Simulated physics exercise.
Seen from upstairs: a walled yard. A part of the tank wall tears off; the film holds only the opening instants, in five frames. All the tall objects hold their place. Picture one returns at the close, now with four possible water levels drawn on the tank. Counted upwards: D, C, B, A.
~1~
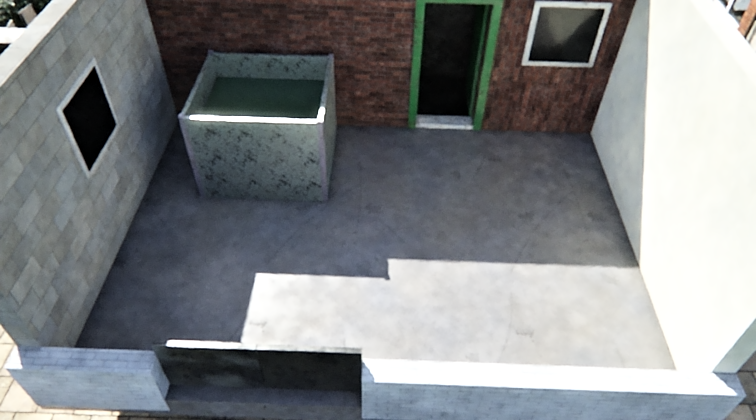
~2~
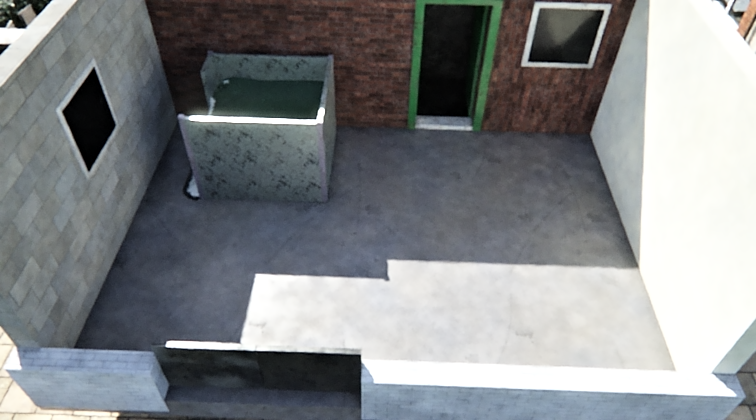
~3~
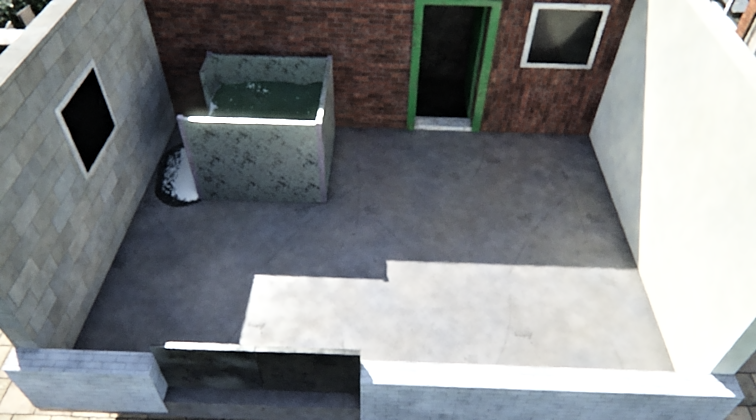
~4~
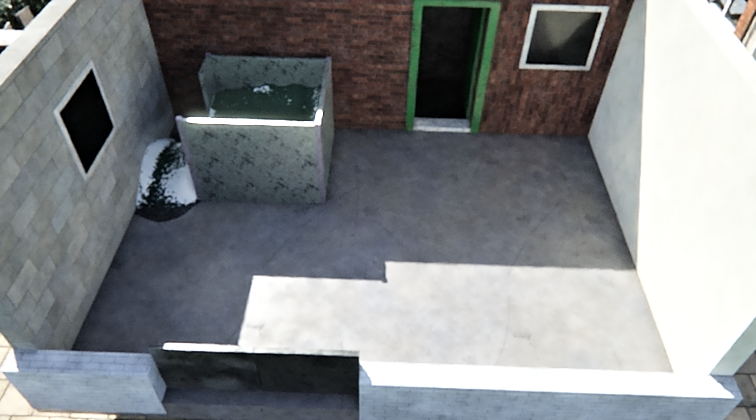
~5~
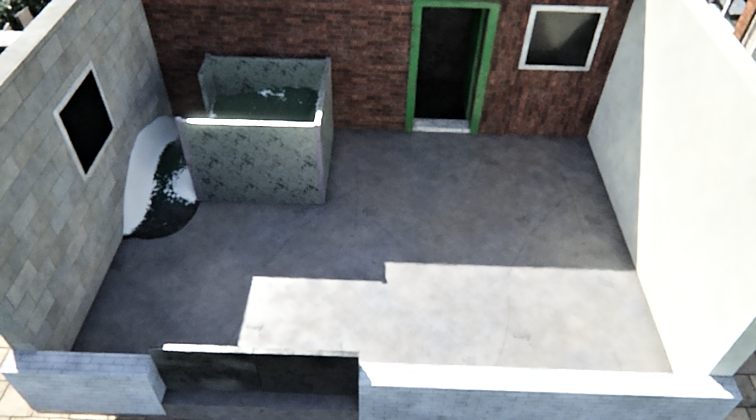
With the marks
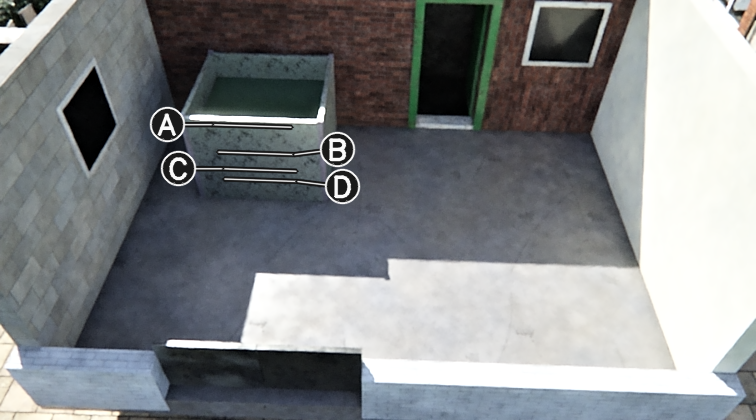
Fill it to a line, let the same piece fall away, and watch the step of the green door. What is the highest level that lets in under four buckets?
Go for B.
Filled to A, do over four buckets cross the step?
Yes.
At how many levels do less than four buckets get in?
Three of them.
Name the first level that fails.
A.
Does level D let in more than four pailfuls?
No.
In white, A at (251, 125); B at (256, 153); C at (259, 169); D at (260, 180); from the bottom up D, C, B, A.
For level A, about 7 bucketfuls get in.
For level B, a bucket or two gets in.
For level C, nothing gets over.
For level D, nothing gets over.
